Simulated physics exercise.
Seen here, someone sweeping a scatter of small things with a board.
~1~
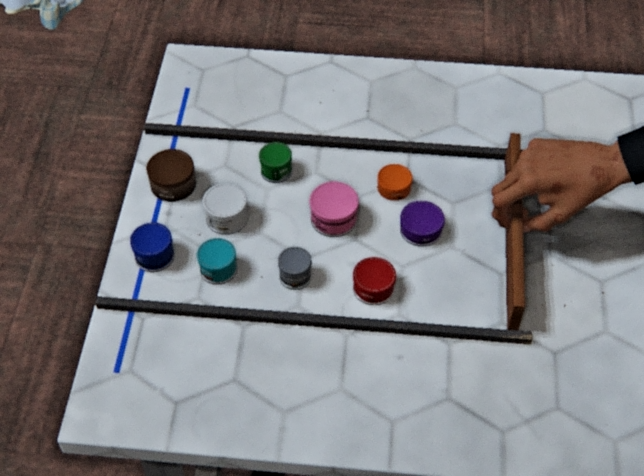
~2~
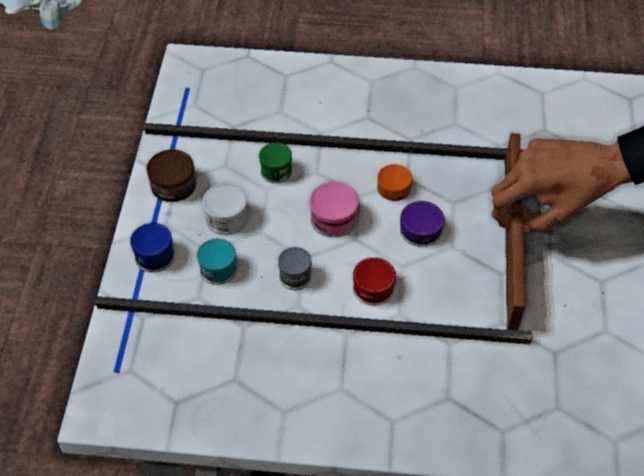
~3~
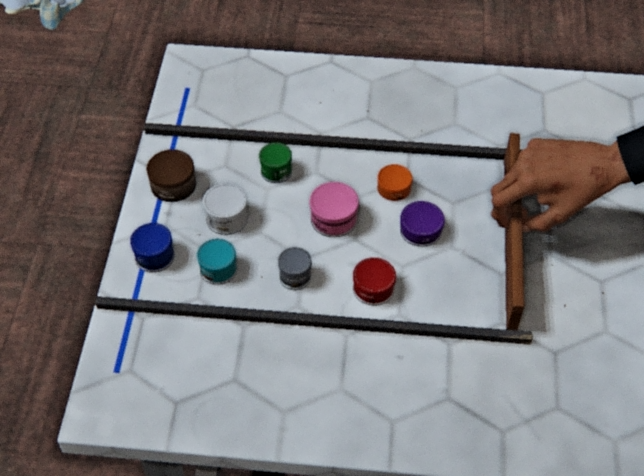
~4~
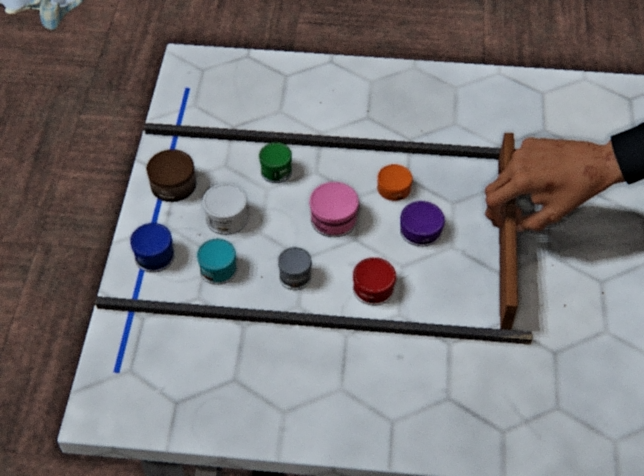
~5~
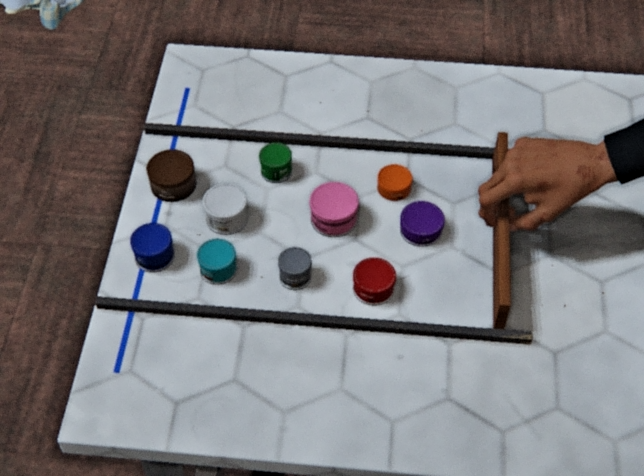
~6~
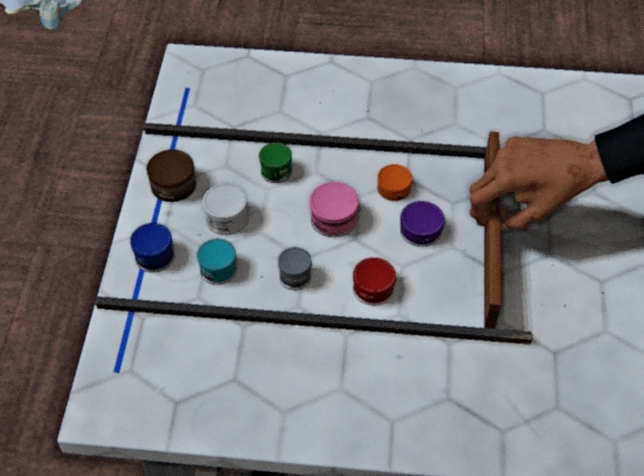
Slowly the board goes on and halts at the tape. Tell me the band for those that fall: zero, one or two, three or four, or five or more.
In the end the number that fall off is five or more.
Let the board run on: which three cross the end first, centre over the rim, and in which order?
Earliest first: The brown tub, then the blue pot, then the white pot.
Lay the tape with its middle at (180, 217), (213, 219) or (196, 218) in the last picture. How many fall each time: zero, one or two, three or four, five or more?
The falls would be just one or two; 1 or 2; one or two.
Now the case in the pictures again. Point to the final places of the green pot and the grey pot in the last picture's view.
First (156, 139), then (132, 231).
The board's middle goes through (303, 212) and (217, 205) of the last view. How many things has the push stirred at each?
8 and 10.
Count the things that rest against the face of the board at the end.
The number is 5.
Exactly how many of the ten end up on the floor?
In all, 5 of them.
Soon after, none off yet; blue pot at rest near (153, 248); brown tub at rest near (172, 176); white pot at rest near (226, 209).
In the end, the number that fall off is five or more; gone, pink pot, turquoise tin, white pot, brown tub and blue pot.
